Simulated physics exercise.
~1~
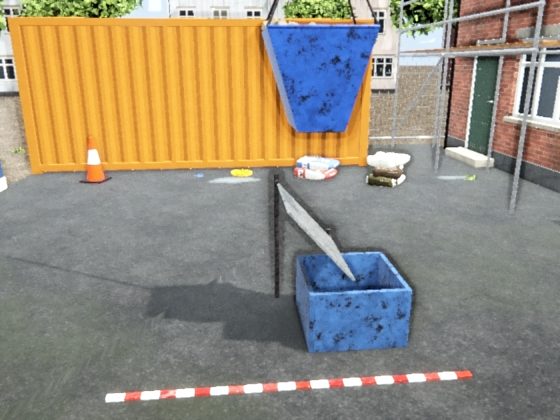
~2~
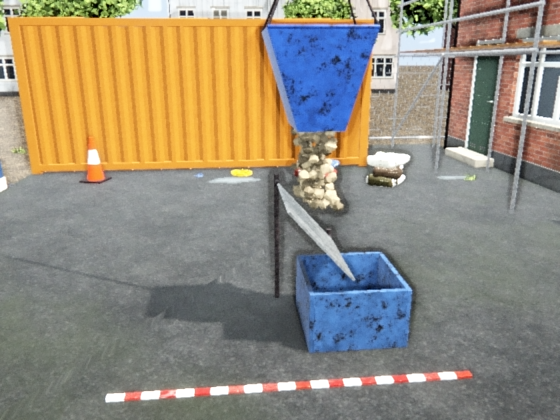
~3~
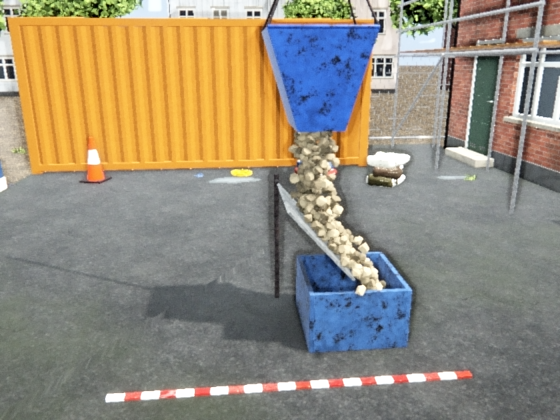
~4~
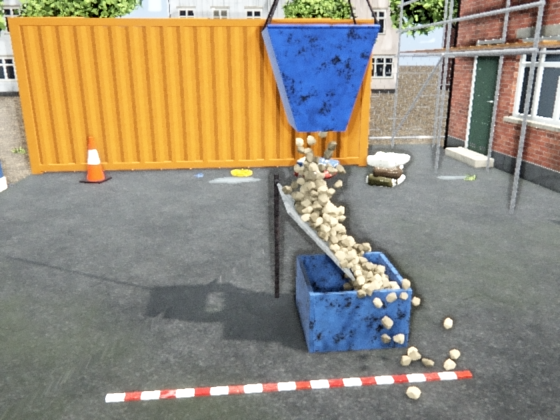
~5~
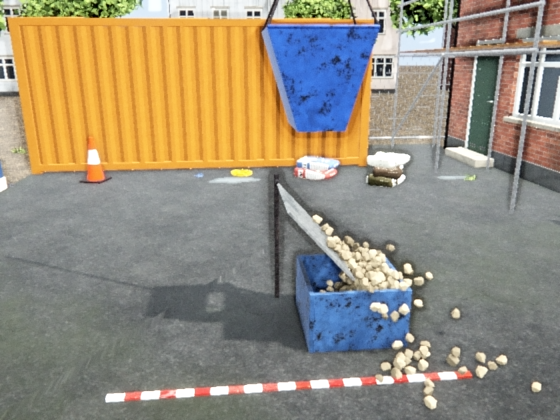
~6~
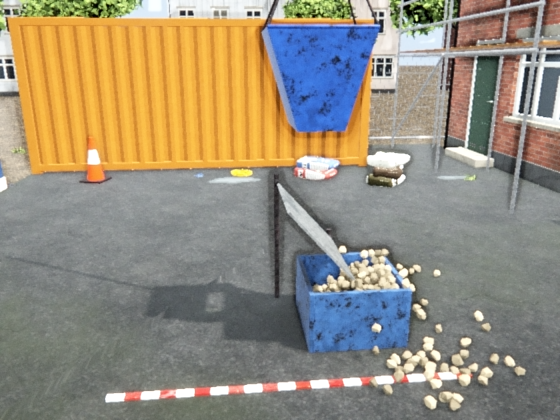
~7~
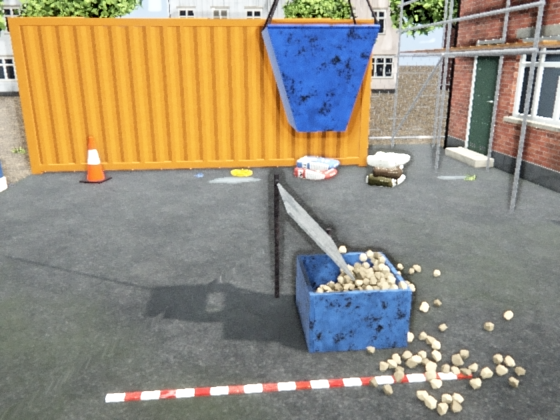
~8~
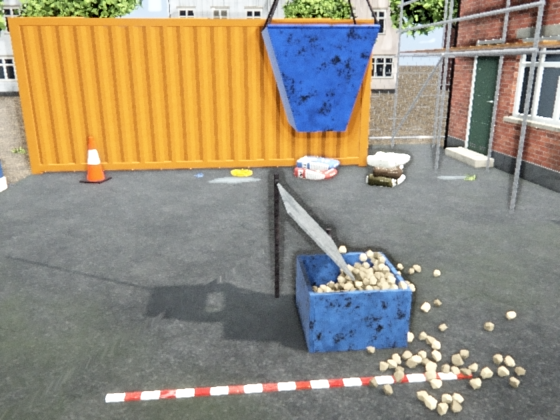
In the video, pale stones drop from a hanging blue skip onto a fixed sloping steel plate and slide down to the right into an open blue bin. Most pile up inside it, while some spill over and settle on the ground around a red and white striped strip.
